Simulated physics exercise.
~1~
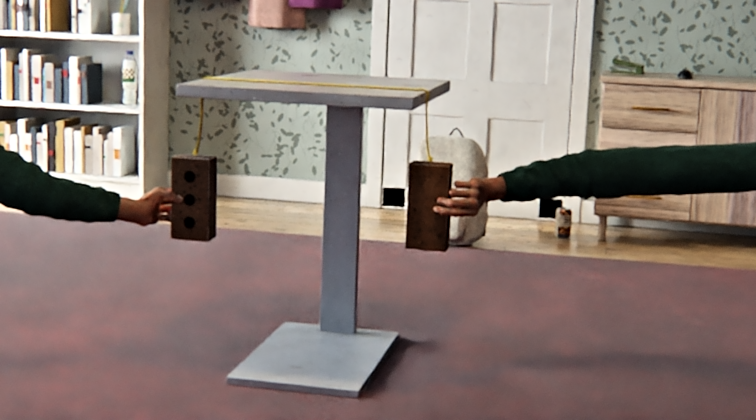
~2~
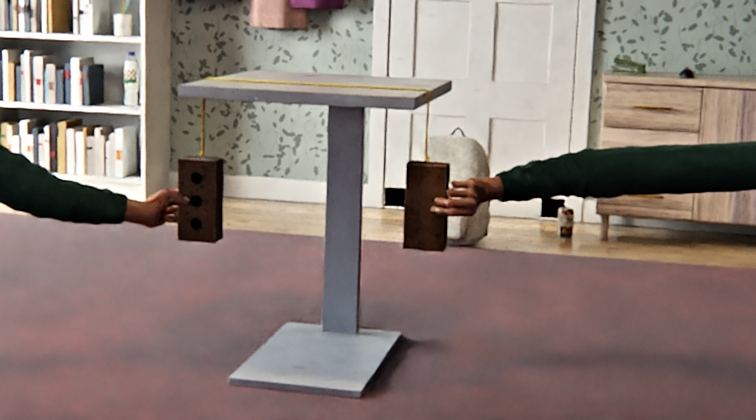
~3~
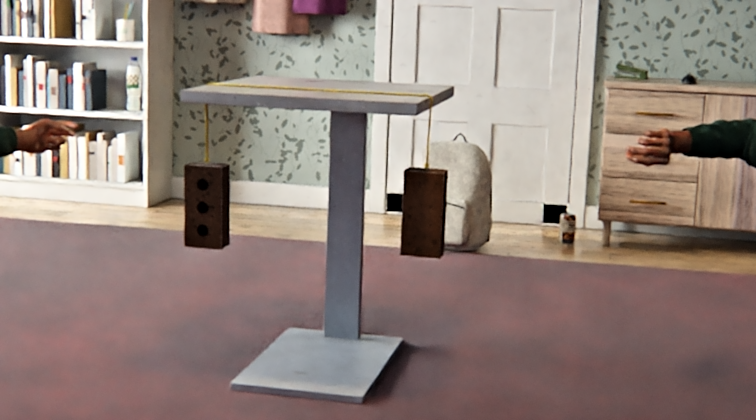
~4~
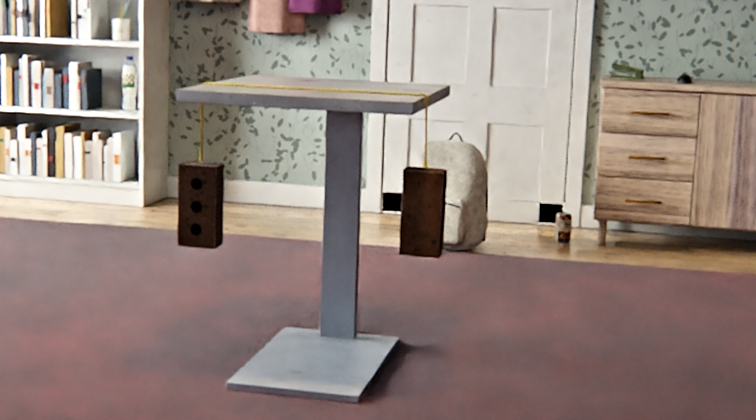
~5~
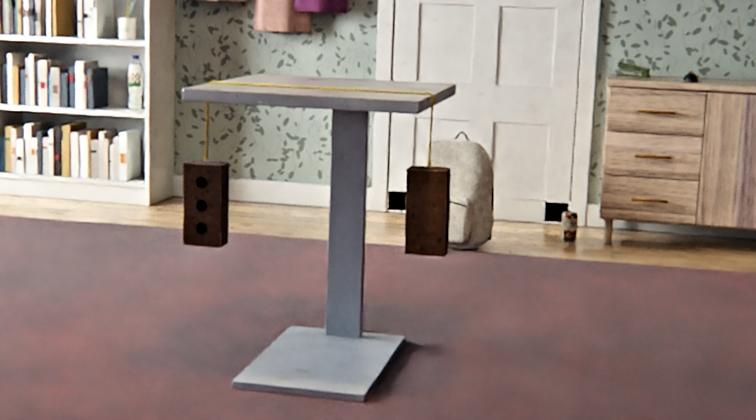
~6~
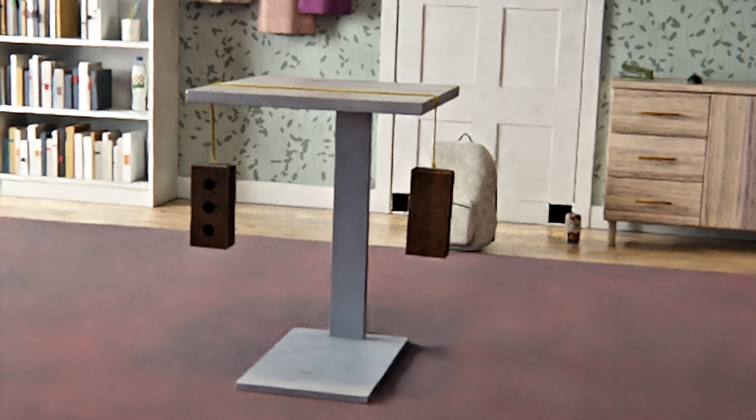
In a room with a bookshelf and a wooden dresser, two hands steadied dark bricks hanging from a yellow ribbon draped over a gray stand, then let go and drew away, and the bricks stayed hanging at about the same height.
